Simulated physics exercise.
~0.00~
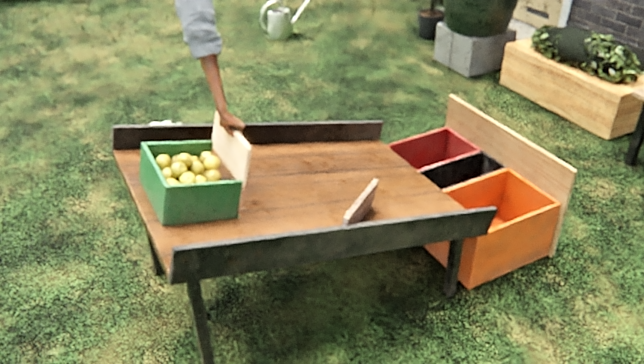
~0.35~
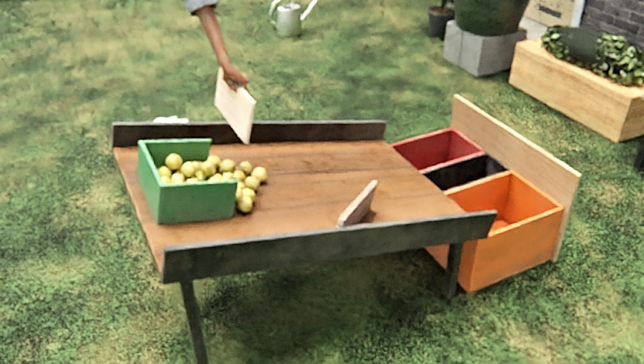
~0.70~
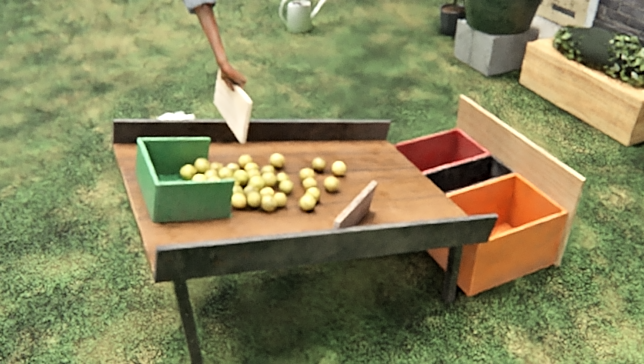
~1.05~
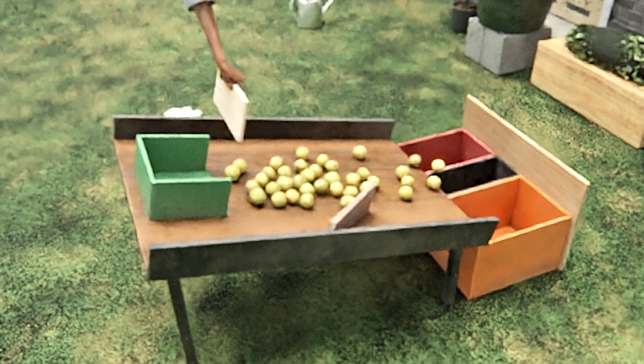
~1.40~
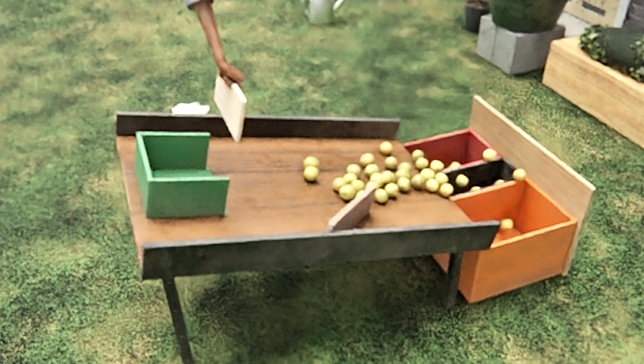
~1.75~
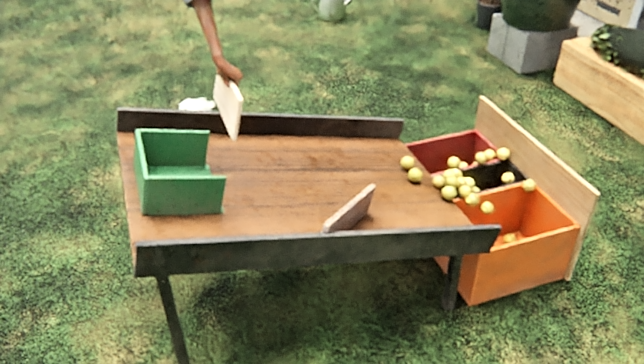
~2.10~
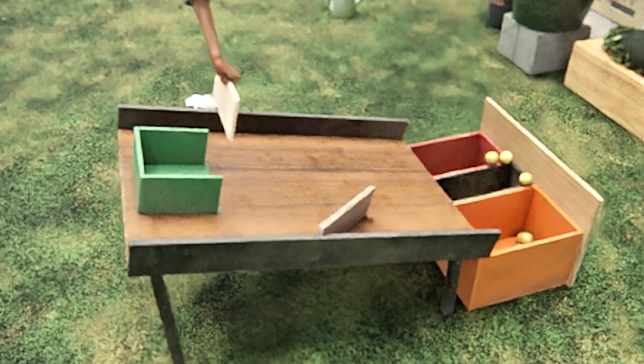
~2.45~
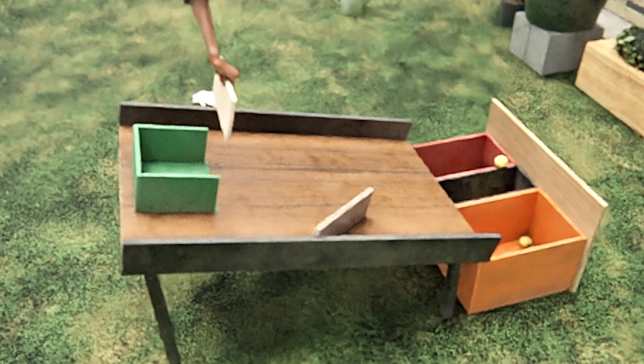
Yellow apples spilling from a green pen as a hand lifts its gate, rolling right down a table into red, black and orange containers.
